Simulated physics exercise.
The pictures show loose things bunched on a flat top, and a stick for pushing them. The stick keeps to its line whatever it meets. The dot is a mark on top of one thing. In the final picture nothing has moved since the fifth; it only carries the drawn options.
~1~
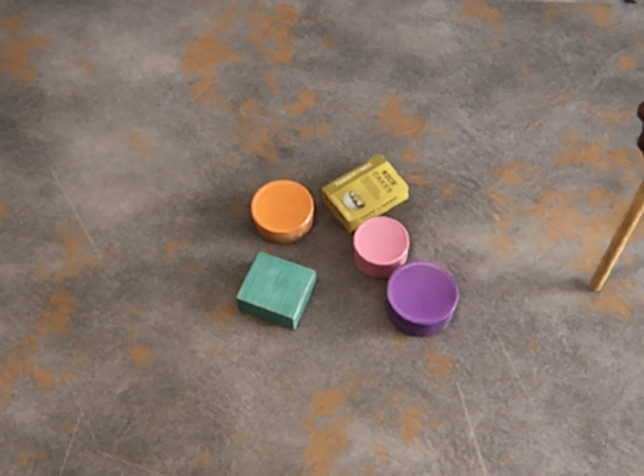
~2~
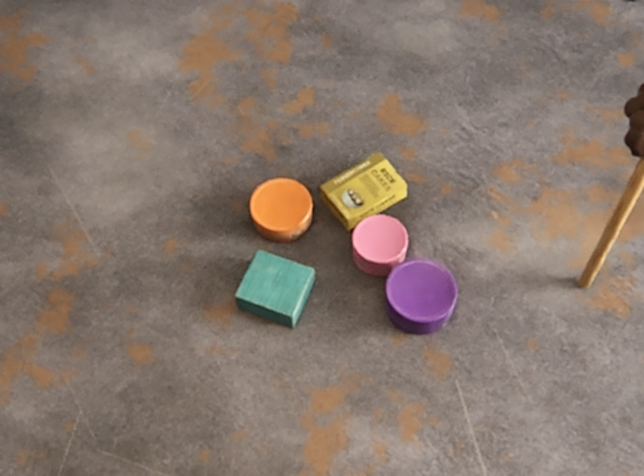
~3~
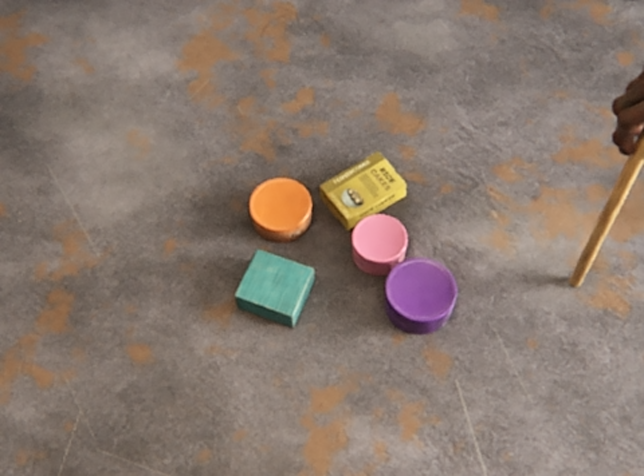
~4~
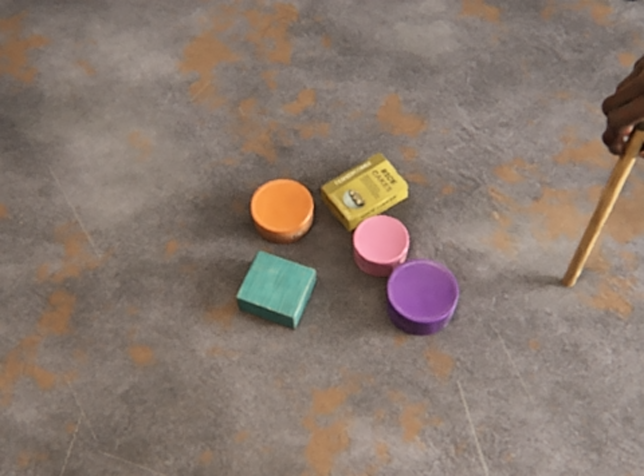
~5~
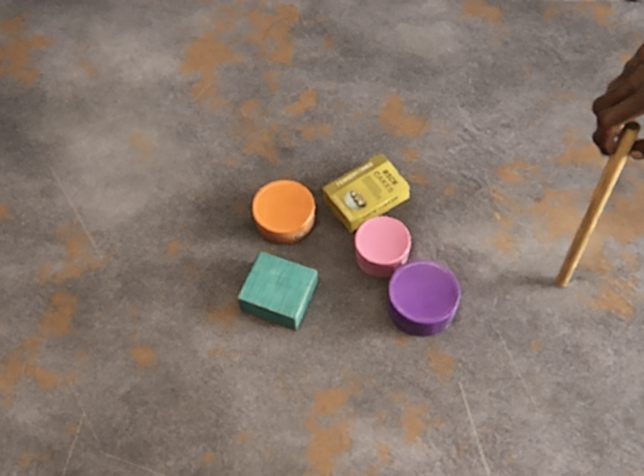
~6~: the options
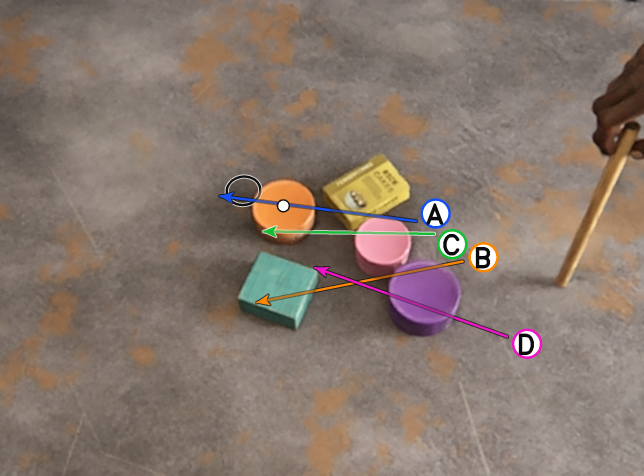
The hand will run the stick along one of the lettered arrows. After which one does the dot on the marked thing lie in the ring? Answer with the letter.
The dot ends in the ring with C.
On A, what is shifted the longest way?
It is the orange tub.
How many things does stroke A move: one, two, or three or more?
Two.
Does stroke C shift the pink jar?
On that stroke, yes.
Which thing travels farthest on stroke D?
It is the purple tub.
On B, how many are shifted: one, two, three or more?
It moves two.
On the marked copy, A from (416, 221) to (220, 196); B from (463, 261) to (257, 302); C from (434, 234) to (263, 231); D from (507, 337) to (315, 268); the ring at (244, 190); the white dot at (283, 206).
Following C. Soon after the start, foot of the stick (373, 234); orange tub (284, 213); pink jar (369, 254).
Later, foot of the stick (311, 233); orange tub (279, 211); pink jar (368, 255); yellow packet (361, 191).
In the end, foot of the stick (263, 232); orange tub (247, 198); pink jar (368, 255); the dot on the orange tub is in the ring.
As for the rest, A leaves the dotted thing at (242, 225); B leaves the dotted thing at (284, 213); D leaves the dotted thing at (274, 205).
